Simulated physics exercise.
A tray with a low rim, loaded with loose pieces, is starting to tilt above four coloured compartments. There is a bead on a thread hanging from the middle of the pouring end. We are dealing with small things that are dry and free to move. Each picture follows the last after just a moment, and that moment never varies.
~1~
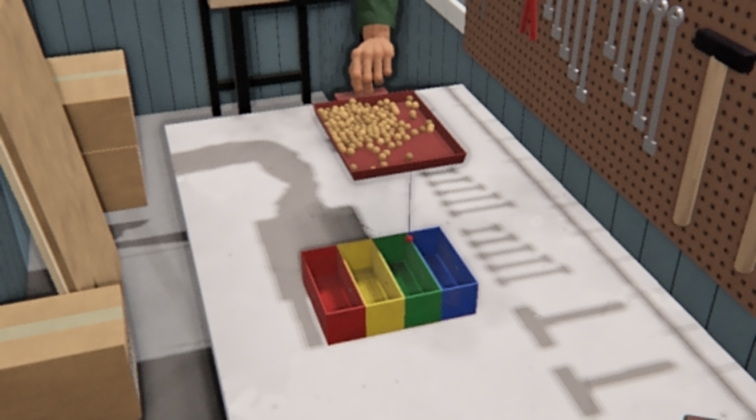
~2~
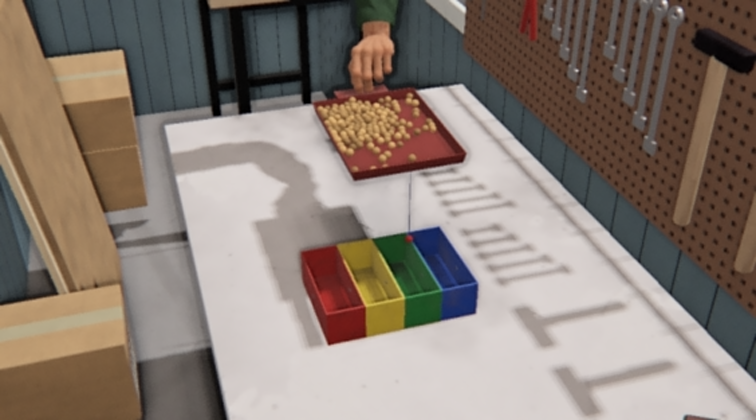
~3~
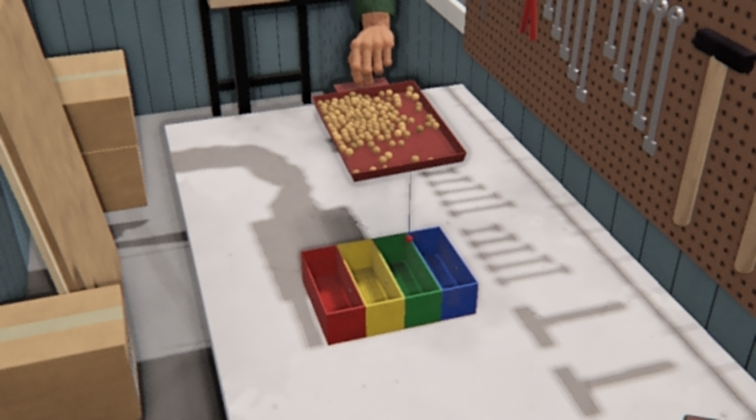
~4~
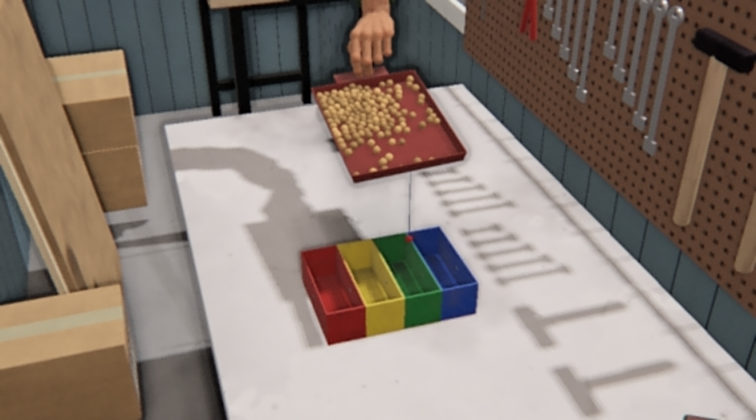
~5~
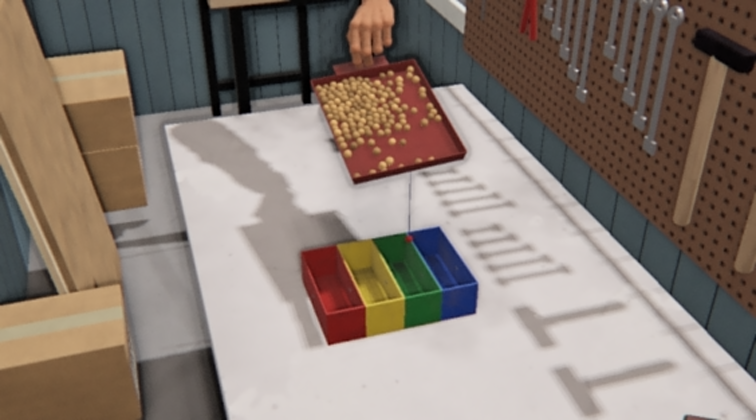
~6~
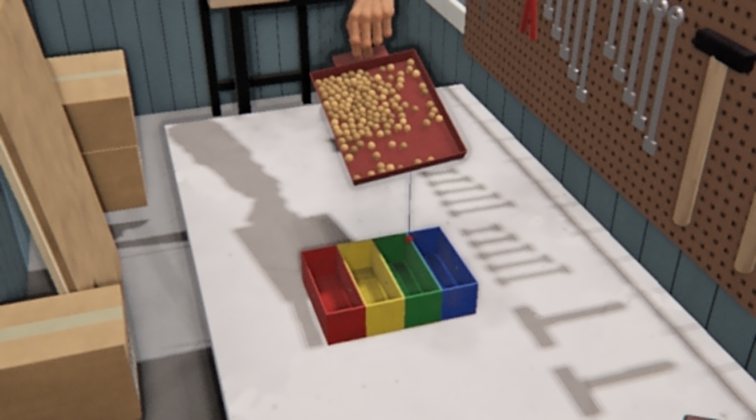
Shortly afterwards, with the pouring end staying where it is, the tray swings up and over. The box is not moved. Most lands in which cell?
In the yellow cell.
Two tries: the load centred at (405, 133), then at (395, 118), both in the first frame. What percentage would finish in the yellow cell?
Estimate: 60 % first, 60 % second.
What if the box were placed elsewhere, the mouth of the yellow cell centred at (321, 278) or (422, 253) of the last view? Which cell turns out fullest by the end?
First try: The cell in green. Second try: The red one.
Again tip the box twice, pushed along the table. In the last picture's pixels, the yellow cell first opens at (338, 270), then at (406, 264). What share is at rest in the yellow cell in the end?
About 20 per cent, then about 20 per cent.
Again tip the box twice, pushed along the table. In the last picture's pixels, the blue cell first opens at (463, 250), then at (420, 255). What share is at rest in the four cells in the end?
Roughly 90 % and then 90 %.
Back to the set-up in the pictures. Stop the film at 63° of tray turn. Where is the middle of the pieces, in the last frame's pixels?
The centre of the load shows up near (382, 169) in the last view.
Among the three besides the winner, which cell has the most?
Second place: Green.
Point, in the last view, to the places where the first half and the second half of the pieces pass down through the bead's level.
First near (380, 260), later near (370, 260).
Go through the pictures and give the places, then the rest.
The first frame shows corners of the pouring end at (354, 170) and (464, 152), level; middle of the load at (362, 124), round wooden beads; bead on its thread at (409, 239); red cell at (347, 323); yellow cell at (385, 315); green cell at (423, 307); blue cell at (460, 299).
The second frame shows corners of the pouring end at (354, 171) and (464, 152), level; middle of the load at (362, 122), a stray few on the move.
The third frame shows corners of the pouring end at (354, 172) and (464, 152), tipped barely, lowest at the left corner; middle of the load at (362, 118), a small part on the move.
The fourth frame shows corners of the pouring end at (354, 174) and (464, 151), tipped a little, lowest at the left corner; middle of the load at (362, 111), about a quarter on the move.
The fifth frame shows corners of the pouring end at (354, 176) and (464, 150), tipped a little, lowest at the left corner; middle of the load at (358, 109), about a quarter on the move.
The sixth frame shows corners of the pouring end at (354, 178) and (464, 150), tipped clearly, lowest at the left corner; middle of the load at (359, 107), nearly all on the move; red cell at (347, 323); yellow cell at (385, 315); green cell at (423, 307); blue cell at (460, 299).
Soon after the last picture, tray tipped steeply; most on the tray; a stray few in the yellow cell; a stray few in the green cell; a stray few in the red cell; a stray few in the blue cell; about a quarter falling or outside the box.
A little later, tray tipped past a quarter turn; a small part on the tray; about a third in the yellow cell; about a quarter in the green cell; a small part in the red cell; a stray few in the blue cell; a small part falling or outside the box.
Later still, tray tipped past a quarter turn; about half in the yellow cell; about a quarter in the green cell; a small part in the red cell; a stray few in the blue cell; a small part falling or outside the box.
By the end, tray tipped past a quarter turn; about half in the yellow cell; about a quarter in the green cell; a small part in the red cell; a stray few in the blue cell; a small part outside the box.
